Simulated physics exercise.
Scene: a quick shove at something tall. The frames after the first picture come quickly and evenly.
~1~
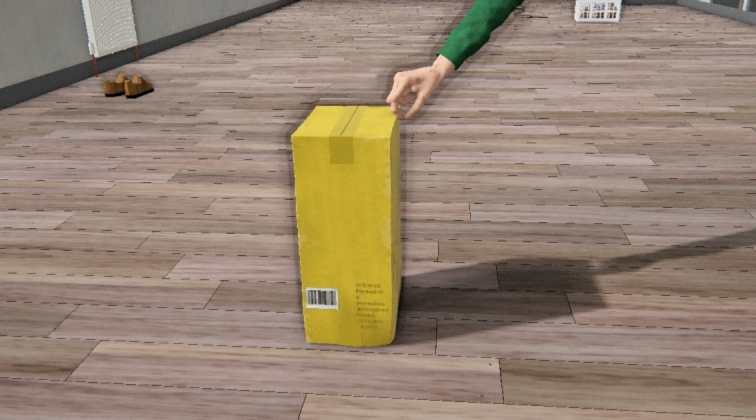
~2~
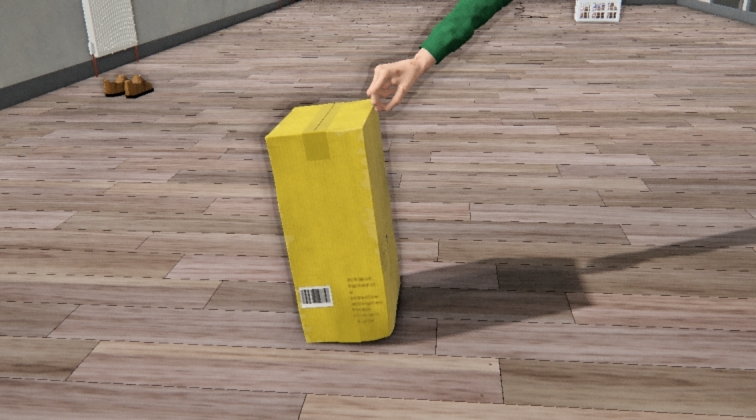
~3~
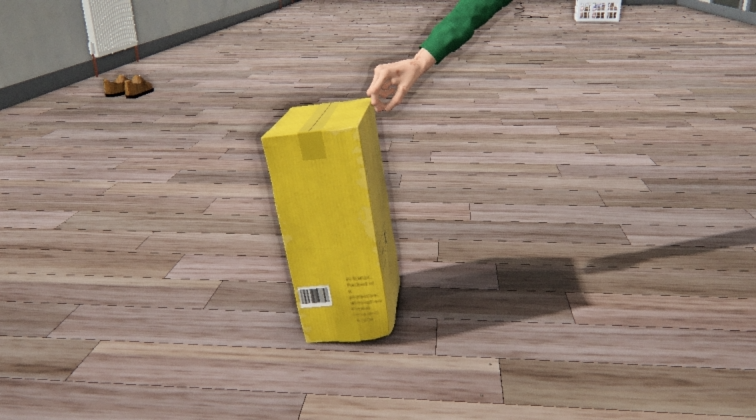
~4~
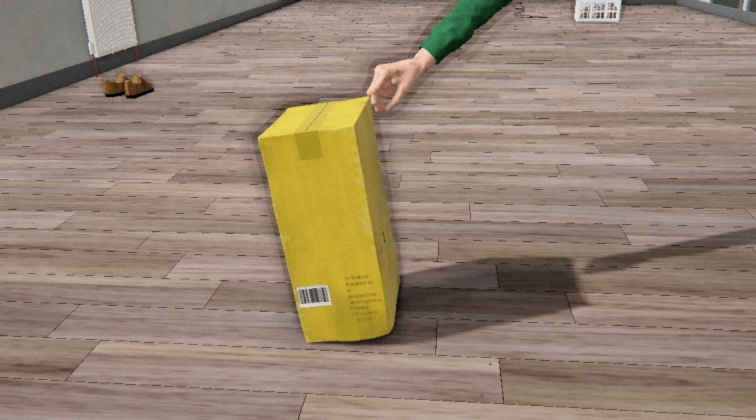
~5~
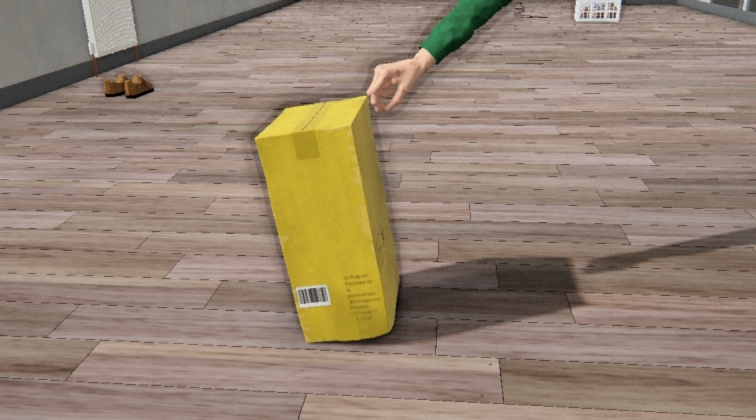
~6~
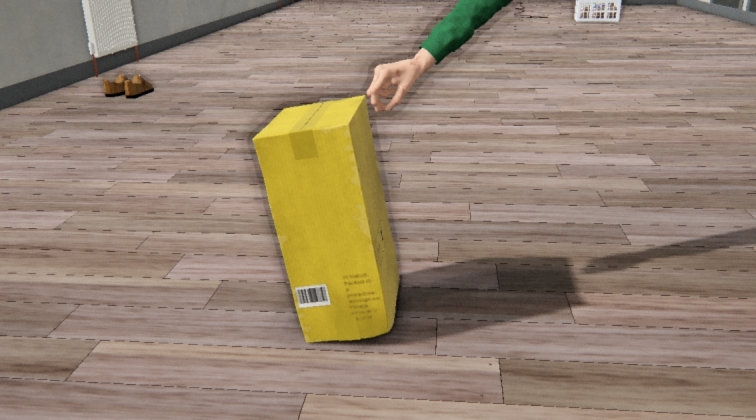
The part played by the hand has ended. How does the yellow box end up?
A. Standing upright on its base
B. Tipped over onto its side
Answer: A.
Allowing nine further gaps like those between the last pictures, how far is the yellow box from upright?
I'd expect to see 8° off upright in that final picture.
Then, 0.32 s after the last picture, yellow box 2° off upright near (358, 222).
At rest, the yellow box settles on its feet, near (354, 224).
